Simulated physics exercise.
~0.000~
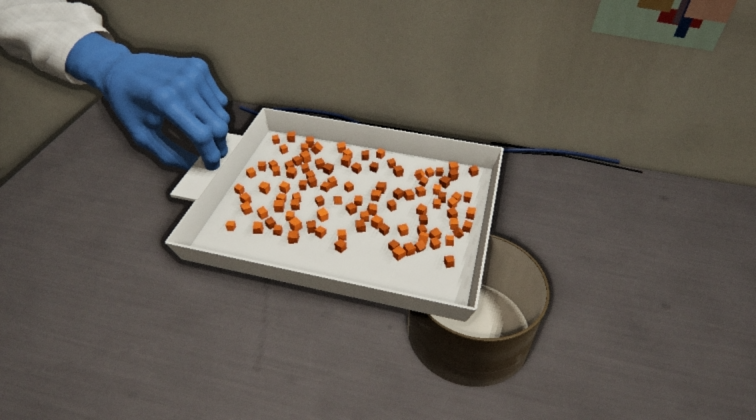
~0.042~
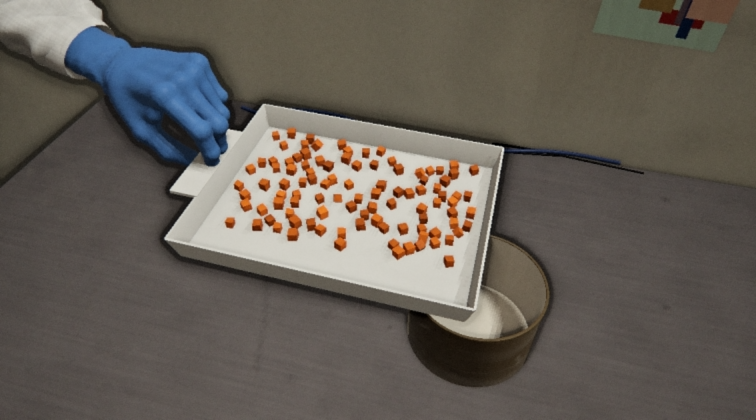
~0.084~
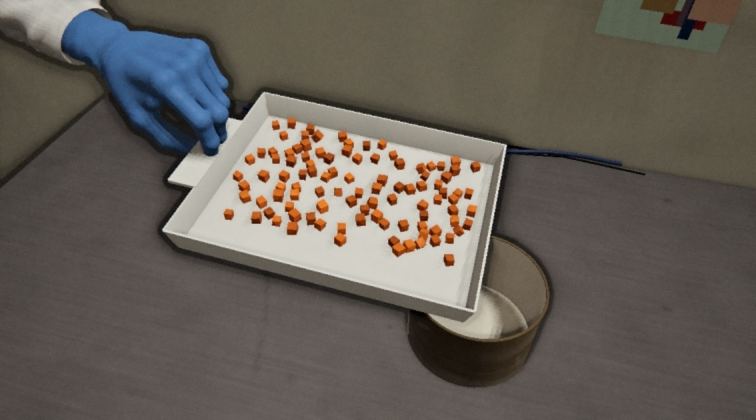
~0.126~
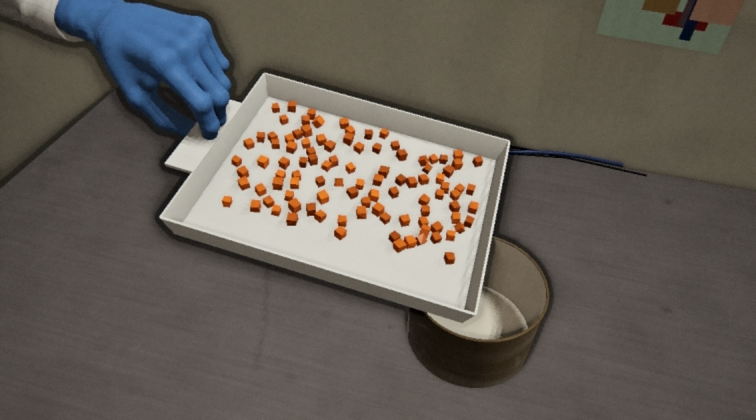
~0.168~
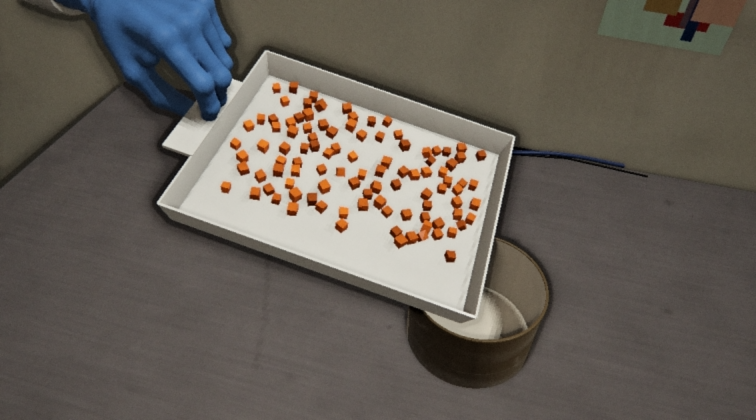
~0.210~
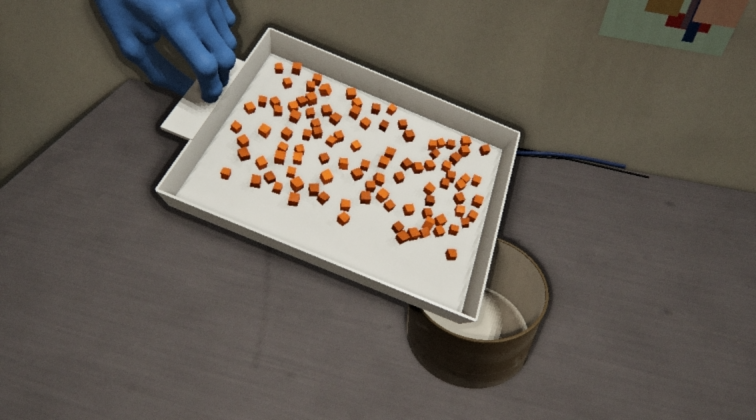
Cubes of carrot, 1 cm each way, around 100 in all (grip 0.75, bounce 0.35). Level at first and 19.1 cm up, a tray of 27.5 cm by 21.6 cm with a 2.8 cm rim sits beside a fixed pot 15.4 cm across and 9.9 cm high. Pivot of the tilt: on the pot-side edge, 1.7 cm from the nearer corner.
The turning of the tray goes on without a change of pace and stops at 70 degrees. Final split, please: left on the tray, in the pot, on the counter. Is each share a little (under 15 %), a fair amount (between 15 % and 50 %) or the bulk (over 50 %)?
Tray: A fair amount; pot: A little; counter: The bulk.
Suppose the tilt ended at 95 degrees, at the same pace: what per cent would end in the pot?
Result: Close to 0 %.
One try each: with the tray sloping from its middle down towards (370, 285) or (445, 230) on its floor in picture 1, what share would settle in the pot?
I'd put it at roughly 0 per cent for the first tilt and roughly 10 per cent for the second.
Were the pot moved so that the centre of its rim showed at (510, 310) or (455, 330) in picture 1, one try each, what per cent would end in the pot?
Close to 0 in a hundred, then close to 0 in a hundred.
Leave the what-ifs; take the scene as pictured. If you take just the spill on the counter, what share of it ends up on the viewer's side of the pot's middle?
Near 100 in a hundred.
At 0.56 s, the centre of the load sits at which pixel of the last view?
Around (463, 205).
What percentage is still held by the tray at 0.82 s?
Value: About 45%.
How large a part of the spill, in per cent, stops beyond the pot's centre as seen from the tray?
Estimate: Roughly 90 per cent of the pieces.
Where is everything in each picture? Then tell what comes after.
The first frame shows tray tilt 0 degrees, front corners at (175, 239) and (469, 302); middle of the pieces at (358, 201); pot at (480, 282).
The second frame shows tray tilt 1 degrees, front corners at (174, 235) and (469, 303); middle of the pieces at (358, 199).
The third frame shows tray tilt 4 degrees, front corners at (173, 227) and (469, 304), lowest corner right front; middle of the pieces at (359, 193).
The fourth frame shows tray tilt 8 degrees, front corners at (170, 214) and (470, 306), lowest corner right front; middle of the pieces at (360, 184).
The fifth frame shows tray tilt 14 degrees, front corners at (168, 200) and (470, 309), lowest corner right front; middle of the pieces at (362, 175).
The sixth frame shows tray tilt 19 degrees, front corners at (167, 187) and (471, 311), lowest corner right front; middle of the pieces at (365, 166); pot at (479, 283). Its pace works out near 125 degrees a second.
After 0.42 s, tilt 45 degrees; the tray holds 100 %, the pot 0 %.
After 0.56 s, tilt 63 degrees; the tray holds 100 %, the pot 0 %.
After 0.82 s, tilt 70 degrees; the tray holds 45 %, the pot 0 %.
In the end, at 2.3 s, tray 35 %, pot 0 %, counter 65 %.
